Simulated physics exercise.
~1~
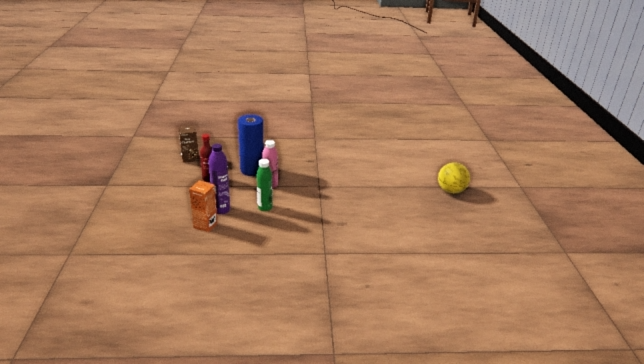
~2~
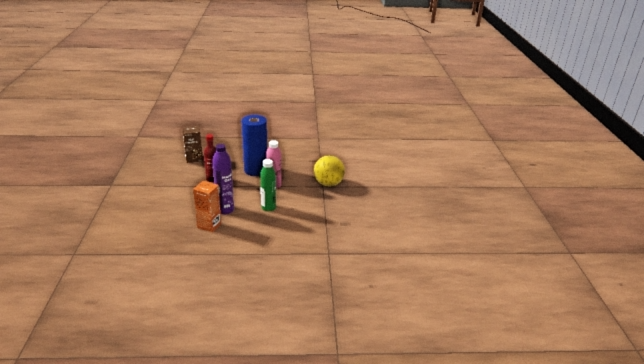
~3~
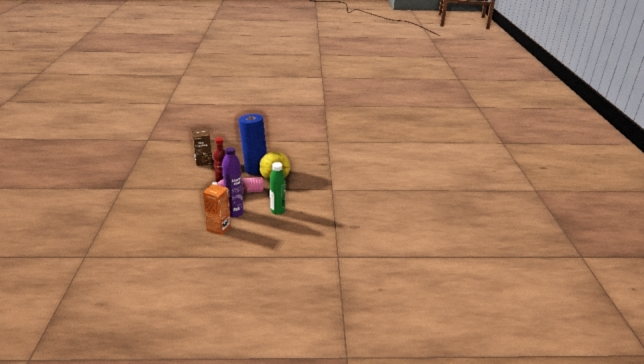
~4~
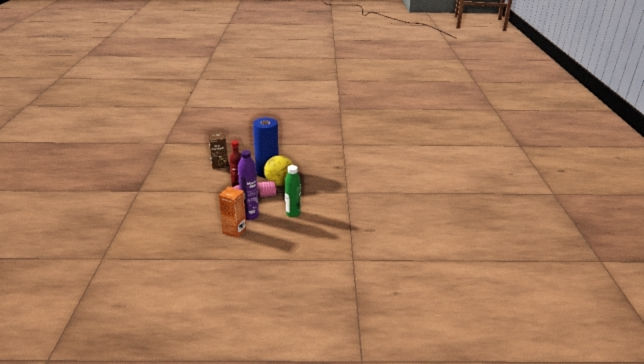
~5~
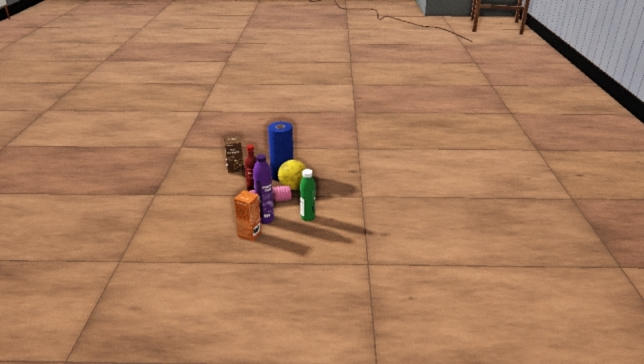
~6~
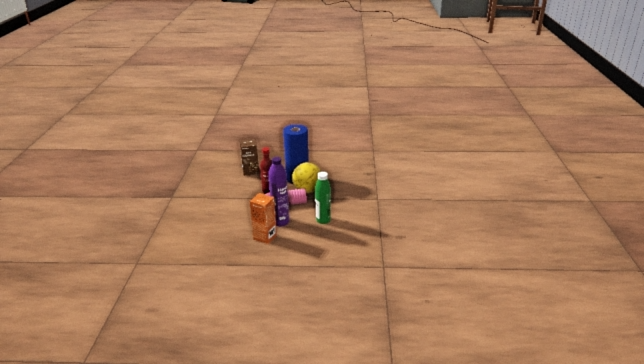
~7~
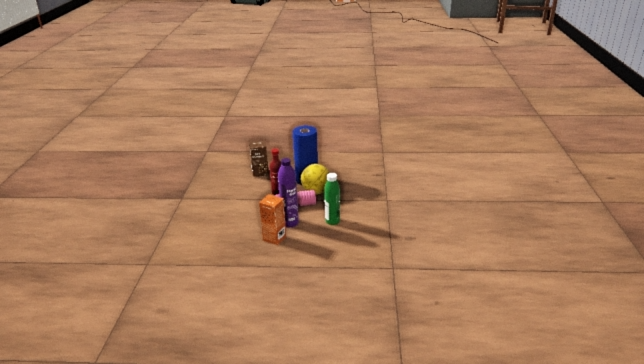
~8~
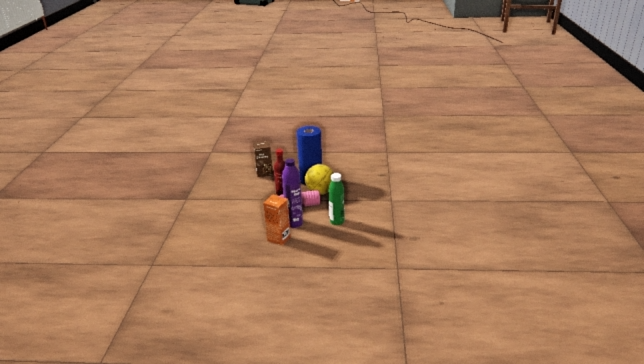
A yellow ball rolls left into a group of containers and knocks over a pink bottle.
